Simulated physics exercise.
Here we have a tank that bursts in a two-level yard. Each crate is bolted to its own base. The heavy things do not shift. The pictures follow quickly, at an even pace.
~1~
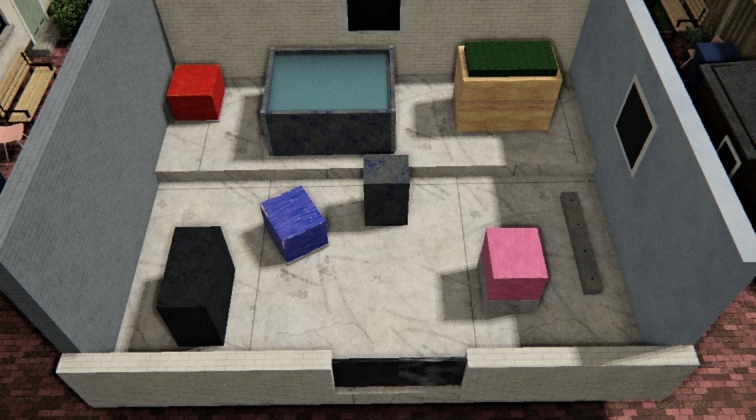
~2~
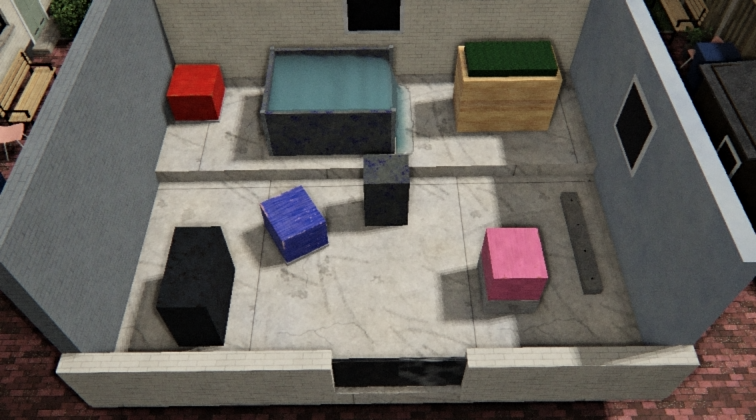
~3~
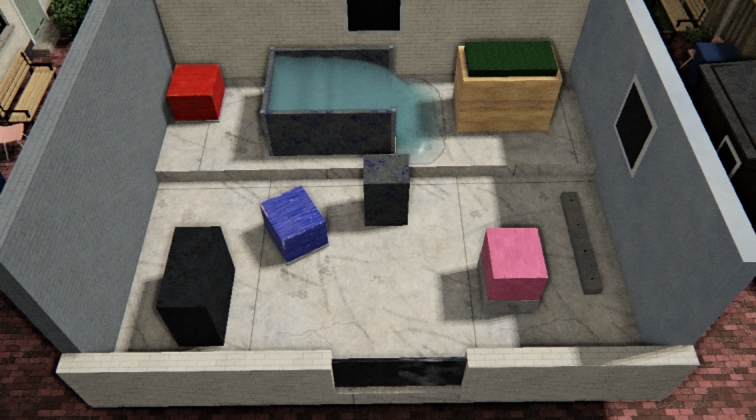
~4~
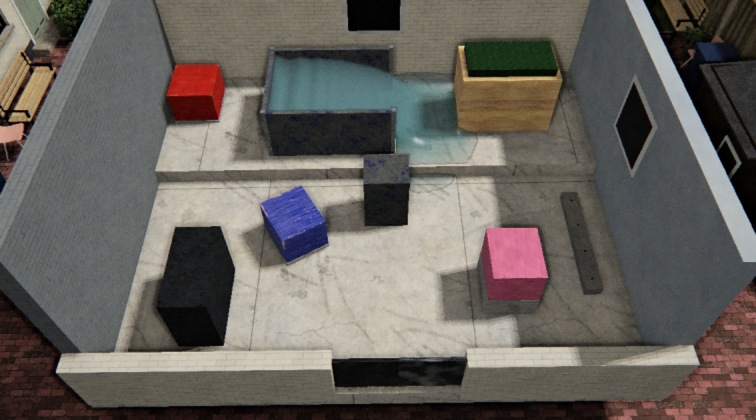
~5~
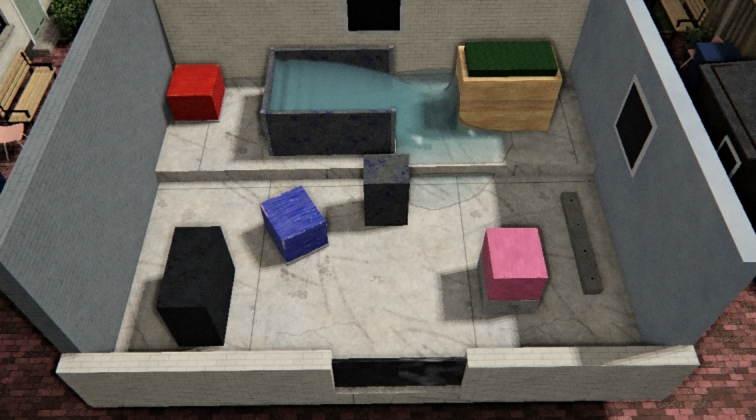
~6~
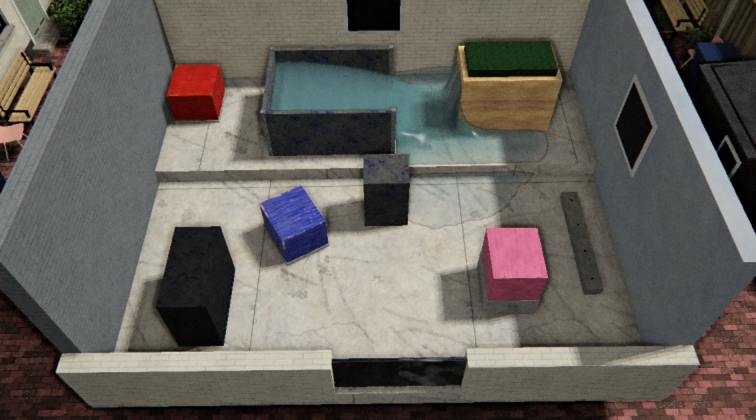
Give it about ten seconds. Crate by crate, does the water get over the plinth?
In the end: The blue crate is wetted; the red crate is wetted; the pink crate escapes dry.
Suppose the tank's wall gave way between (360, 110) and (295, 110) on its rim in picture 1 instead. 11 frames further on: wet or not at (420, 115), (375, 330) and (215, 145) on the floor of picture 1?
In that order: Clear, awash, no water.
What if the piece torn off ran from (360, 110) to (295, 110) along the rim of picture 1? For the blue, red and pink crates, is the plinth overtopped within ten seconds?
My reading: The blue crate ends up wet, the red crate stays dry, the pink crate escapes it.
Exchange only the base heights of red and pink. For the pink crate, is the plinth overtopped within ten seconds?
The pink crate is topped.
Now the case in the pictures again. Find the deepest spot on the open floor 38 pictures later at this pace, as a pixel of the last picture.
At about (108, 379).
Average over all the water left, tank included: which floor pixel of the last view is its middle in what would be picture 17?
At about (446, 143).
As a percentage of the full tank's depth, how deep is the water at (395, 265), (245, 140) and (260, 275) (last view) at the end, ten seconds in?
In turn 6, 2 and 16 in a hundred.
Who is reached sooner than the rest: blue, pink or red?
I say the pink-painted one.
A moment on, water covers 30 % of the floor; the blue crate not reached, the red crate not reached, the pink crate water round its plinth.
Next, water covers 40 % of the floor; the blue crate not reached, the red crate not reached, the pink crate water round its plinth.
Then, water covers 55 % of the floor; the blue crate not reached, the red crate water round its plinth, the pink crate water round its plinth.
Later, water covers 85 % of the floor; the blue crate water round its plinth, the red crate water round its plinth, the pink crate water round its plinth.
In the end, water covers 95 % of the floor; the blue crate was topped, the red crate was topped, the pink crate stayed above the water.
